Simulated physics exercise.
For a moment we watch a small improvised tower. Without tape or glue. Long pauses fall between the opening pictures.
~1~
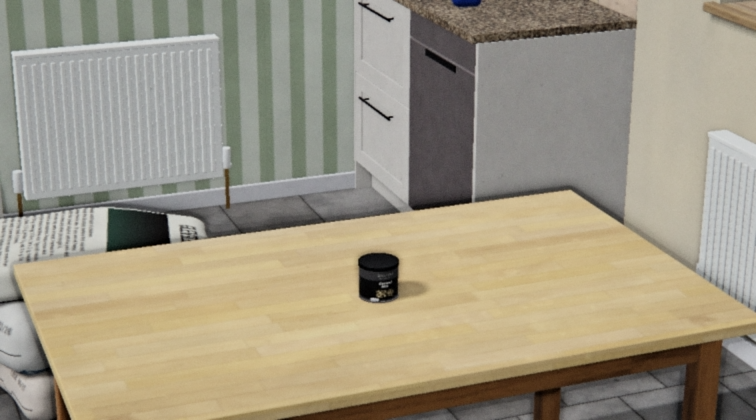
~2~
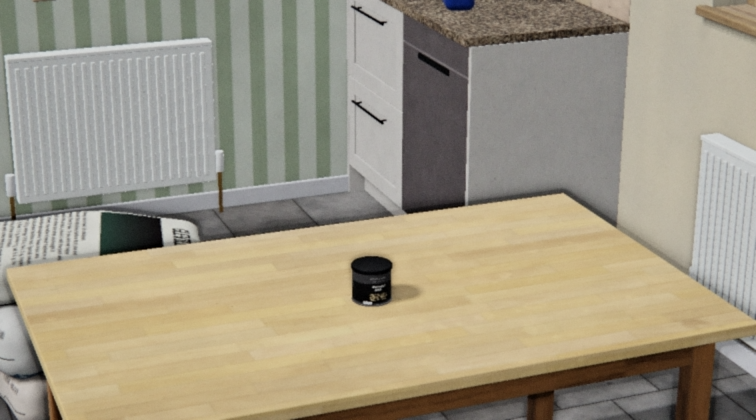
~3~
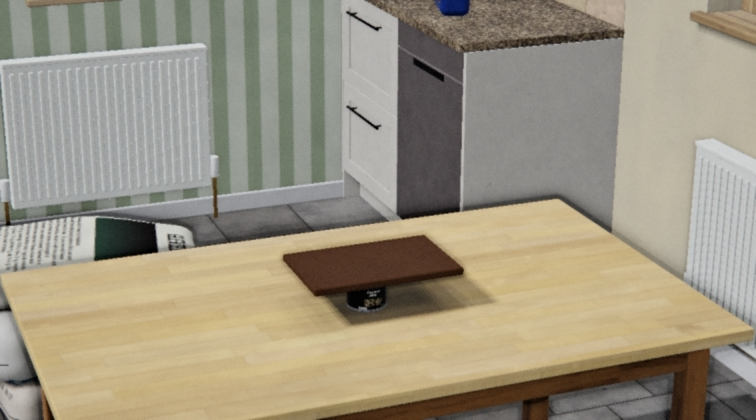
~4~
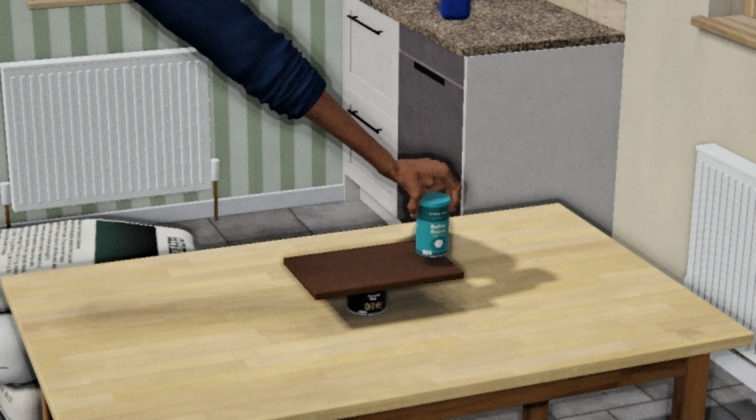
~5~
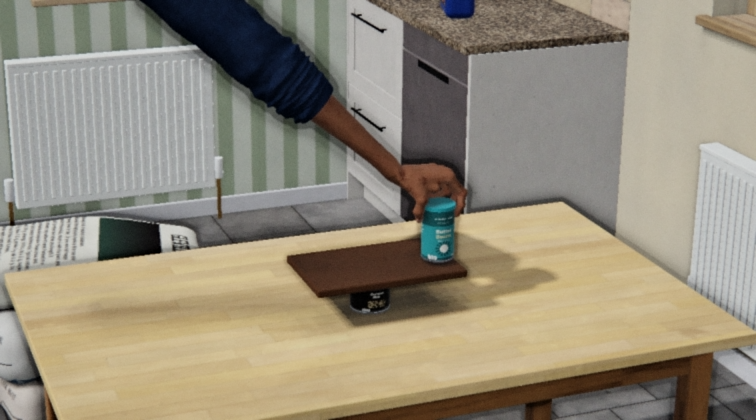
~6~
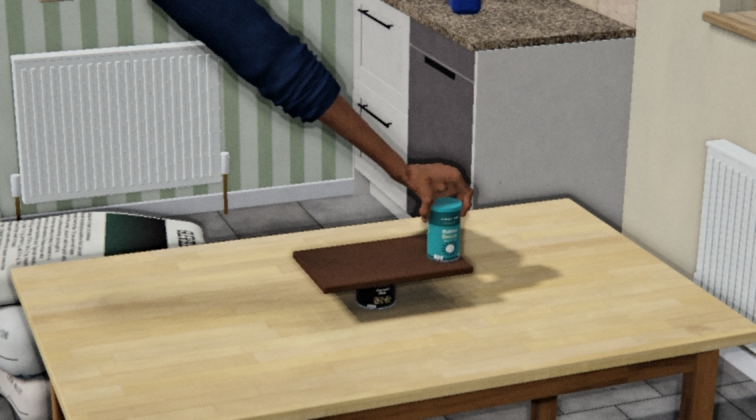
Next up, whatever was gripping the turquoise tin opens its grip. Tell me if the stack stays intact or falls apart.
The stack falls apart.
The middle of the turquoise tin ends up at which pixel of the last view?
Somewhere around (484, 271) in the last picture.
Then, 0.40 s after the last picture, turquoise tin now fallen; brown lid tipped 31° from how it was.
Then, 0.60 s after the last picture, brown lid tipped 32° from how it was.
Then, 1.20 s after the last picture, nothing new.
At rest, fallen, turquoise tin; the other 2 in place. Seen from the same camera at the end, turquoise tin near (484, 271). The stack gives way.
